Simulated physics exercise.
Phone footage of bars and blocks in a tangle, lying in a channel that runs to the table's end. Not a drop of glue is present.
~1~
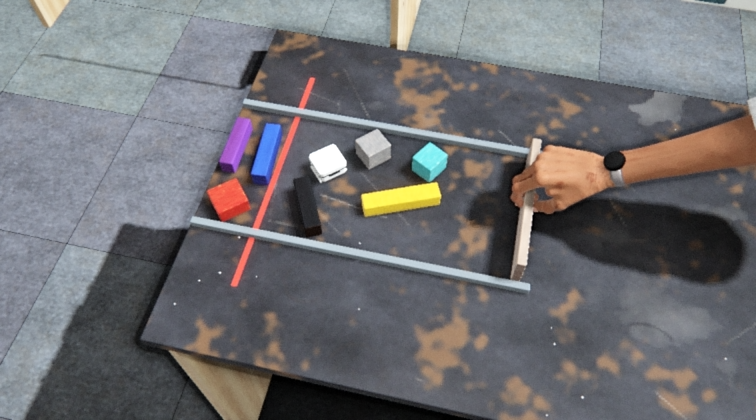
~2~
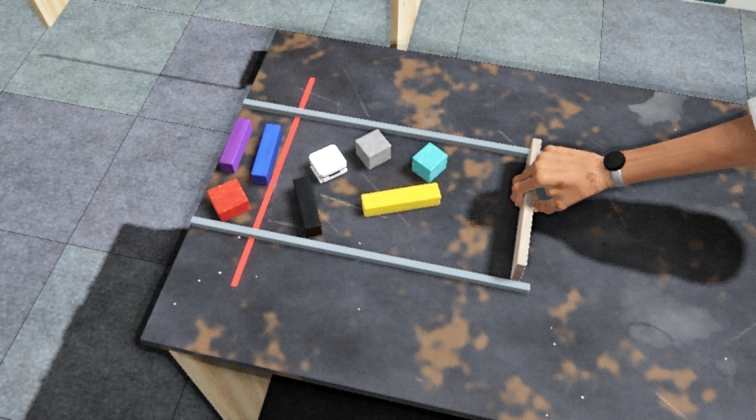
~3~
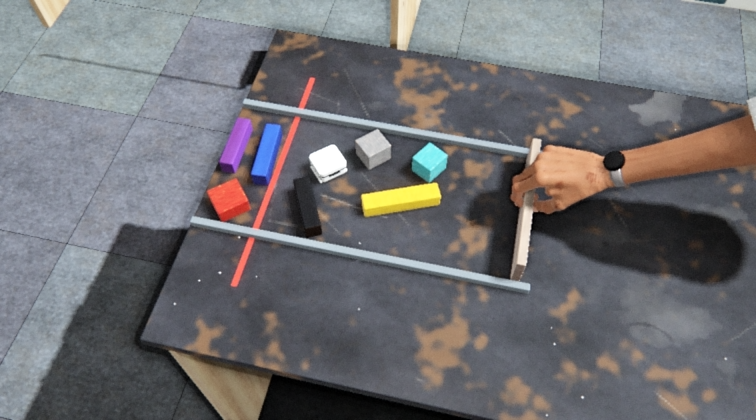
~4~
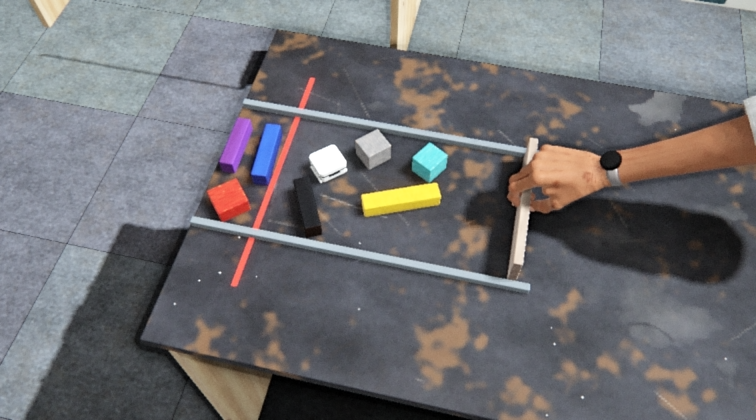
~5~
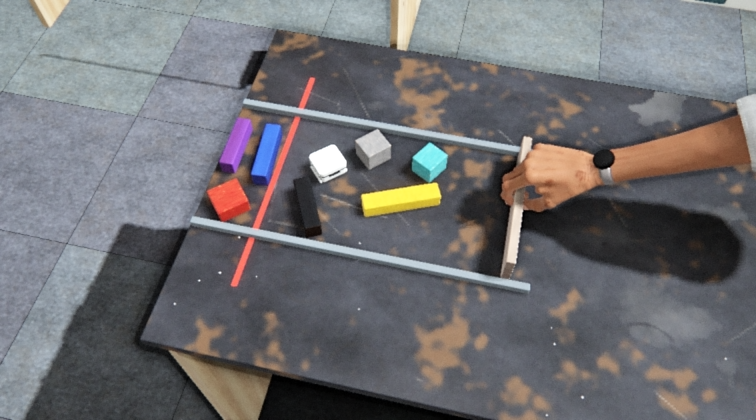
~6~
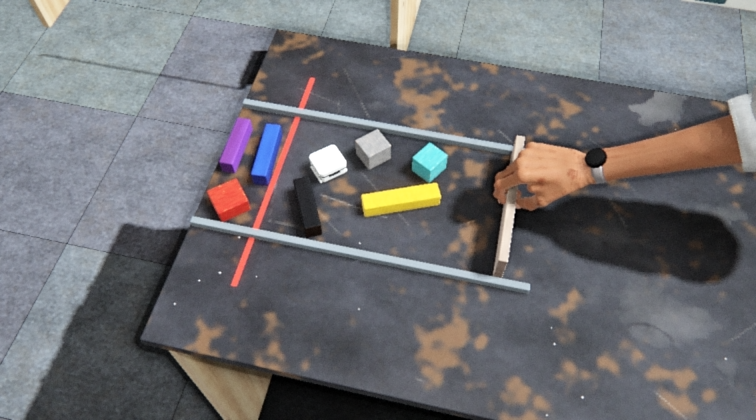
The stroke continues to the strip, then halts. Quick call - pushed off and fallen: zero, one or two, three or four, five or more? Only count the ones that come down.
Call: One or two.
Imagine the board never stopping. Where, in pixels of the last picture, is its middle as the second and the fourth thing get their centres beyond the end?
About (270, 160), then about (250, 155).
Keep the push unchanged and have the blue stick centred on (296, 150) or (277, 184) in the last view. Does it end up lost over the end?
At the first place it keeps its place, and at the second it keeps its place.
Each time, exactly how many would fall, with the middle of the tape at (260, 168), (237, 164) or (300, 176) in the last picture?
Counts per try, in order: 3 / 6 / 0.
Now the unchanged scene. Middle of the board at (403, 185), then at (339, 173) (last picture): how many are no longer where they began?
Counts: 3 / 5.
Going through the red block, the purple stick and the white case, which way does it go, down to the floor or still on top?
In the end the red block is still there, the purple stick ends up off and the white case is still there.
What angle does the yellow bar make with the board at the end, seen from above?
Around 0 degrees.
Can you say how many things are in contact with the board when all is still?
Tally at the end: 3.
Soon after, none off yet; purple stick at rest near (236, 145); red block at rest near (229, 200); blue stick at rest near (267, 154).
In the end, the number that fall off is one or two; gone, purple stick.
